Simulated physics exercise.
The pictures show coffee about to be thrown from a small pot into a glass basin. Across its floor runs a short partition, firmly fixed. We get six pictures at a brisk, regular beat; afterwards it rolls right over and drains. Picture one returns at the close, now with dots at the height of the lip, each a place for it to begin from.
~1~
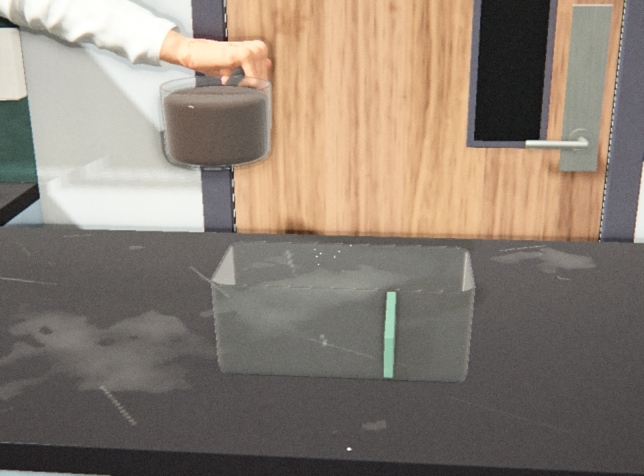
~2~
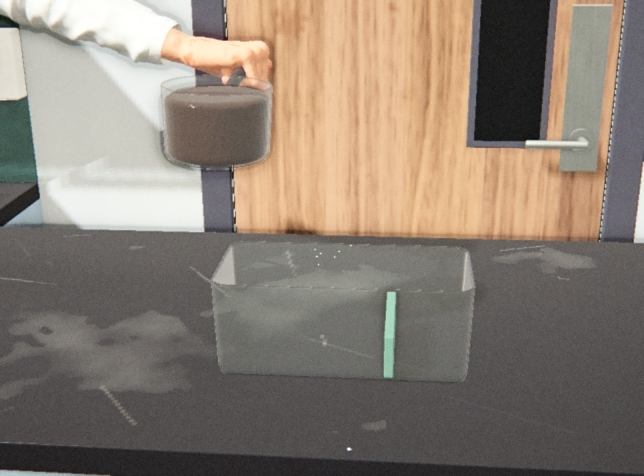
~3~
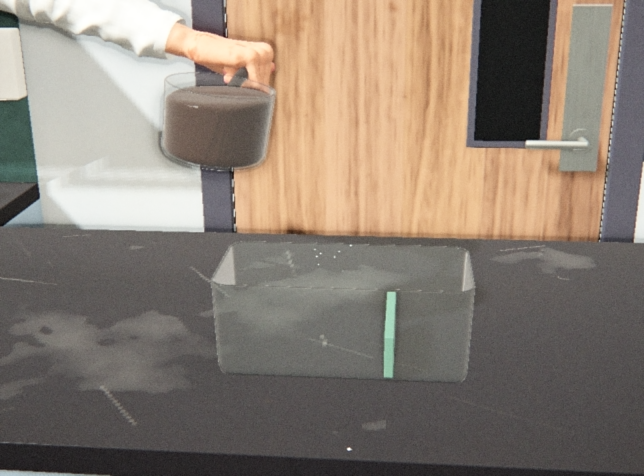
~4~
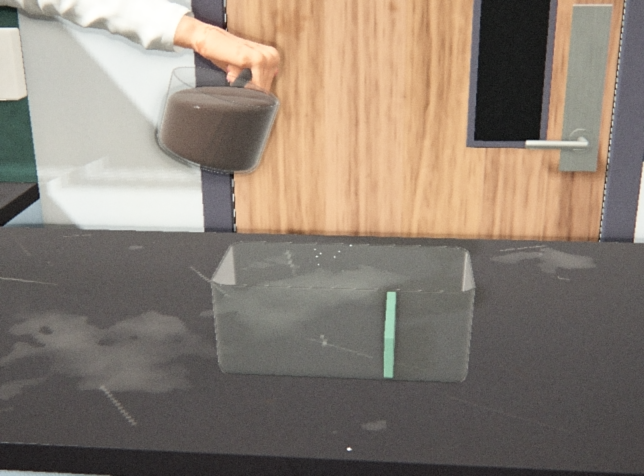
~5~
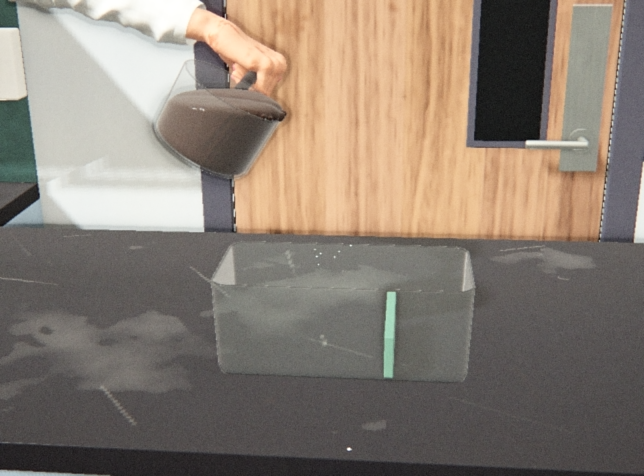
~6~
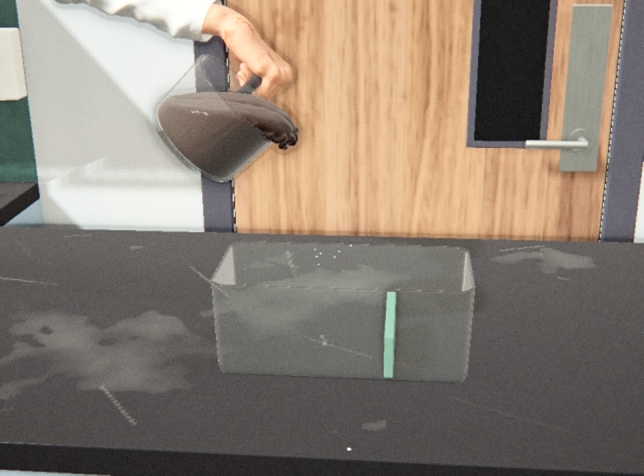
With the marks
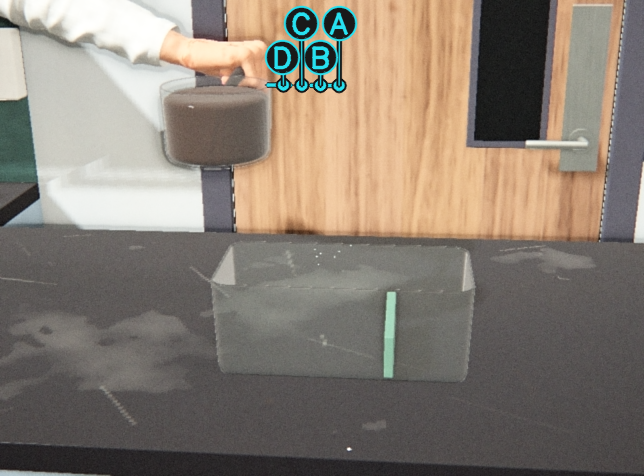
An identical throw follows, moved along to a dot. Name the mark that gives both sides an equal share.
Choose A.
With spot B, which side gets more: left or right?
More ends on the left.
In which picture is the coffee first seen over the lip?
In picture 5.
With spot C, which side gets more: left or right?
The left one.
On the marked copy, A at (339, 85); B at (320, 85); C at (301, 85); D at (283, 85).
With A, about 49 % ends left of the wall and 47 % right of it; 5 % is lost outside.
With B, about 70 % ends left of the wall and 26 % right of it; 4 % is lost outside.
With C, about 85 % ends left of the wall and 8 % right of it; 6 % is lost outside.
With D, about 89 % ends left of the wall and 6 % right of it; 5 % is lost outside.
